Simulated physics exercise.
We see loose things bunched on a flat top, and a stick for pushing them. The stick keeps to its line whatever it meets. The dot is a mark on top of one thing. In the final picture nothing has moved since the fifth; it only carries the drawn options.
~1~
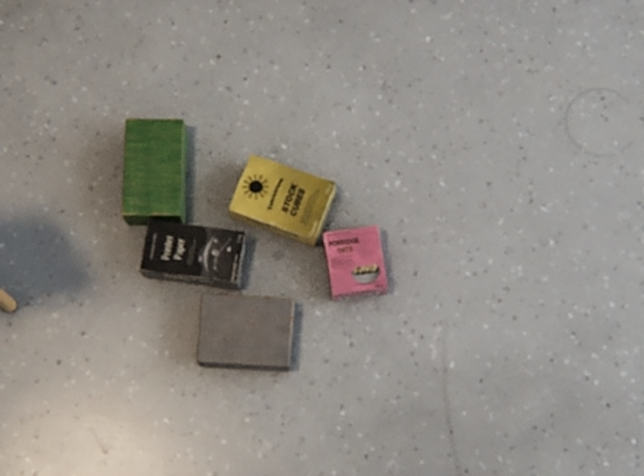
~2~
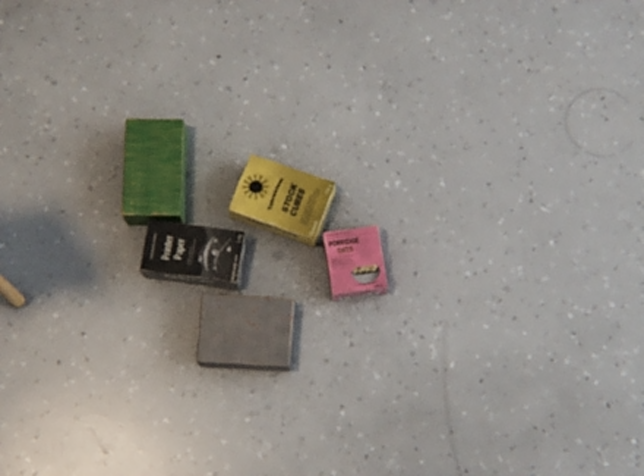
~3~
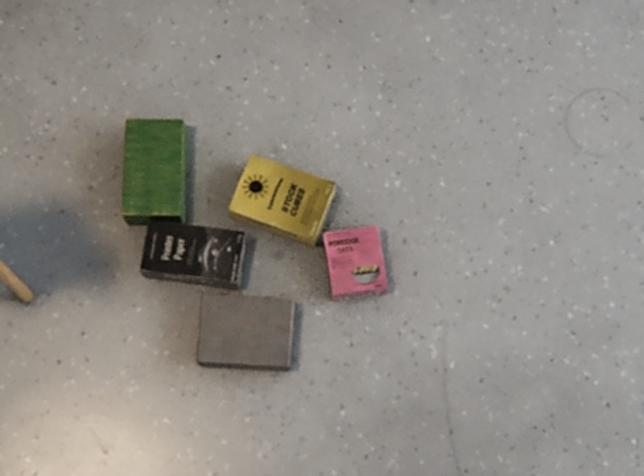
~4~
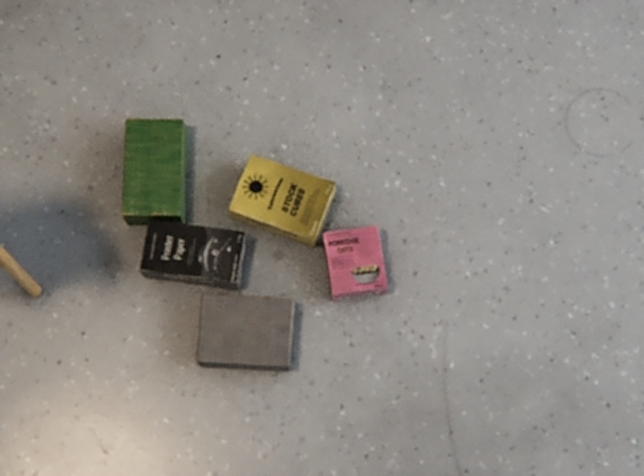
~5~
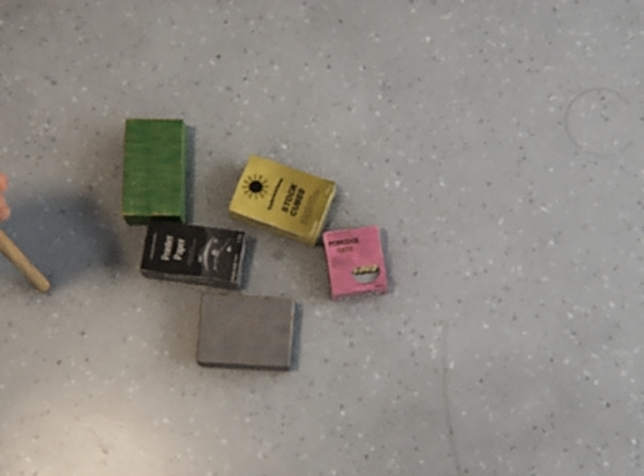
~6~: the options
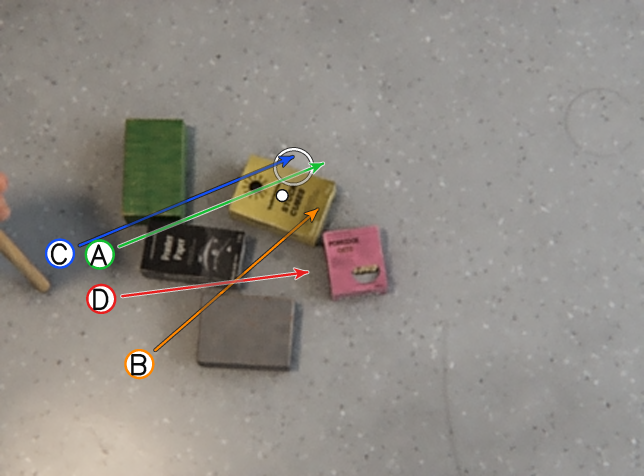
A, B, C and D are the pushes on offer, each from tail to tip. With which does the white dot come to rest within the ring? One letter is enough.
Only B gets it there.
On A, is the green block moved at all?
Yes.
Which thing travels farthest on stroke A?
It is the yellow packet.
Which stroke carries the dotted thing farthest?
Stroke A.
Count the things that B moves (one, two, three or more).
In all, three or more.
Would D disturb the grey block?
No.
On the marked copy, A from (119, 247) to (323, 163); B from (155, 350) to (318, 209); C from (79, 246) to (293, 157); D from (122, 296) to (308, 272); the ring at (294, 167); the white dot at (282, 196).
Following B. Soon after the start, foot of the stick (215, 299); yellow packet (282, 200); grey block (257, 330).
Later, foot of the stick (273, 248); yellow packet (284, 192); grey block (266, 330); black box (202, 242).
In the end, foot of the stick (318, 210); yellow packet (294, 171); grey block (266, 330); the dot on the yellow packet is in the ring.
As for the rest, A leaves the dotted thing at (371, 187); C leaves the dotted thing at (313, 199); D leaves the dotted thing at (283, 198).
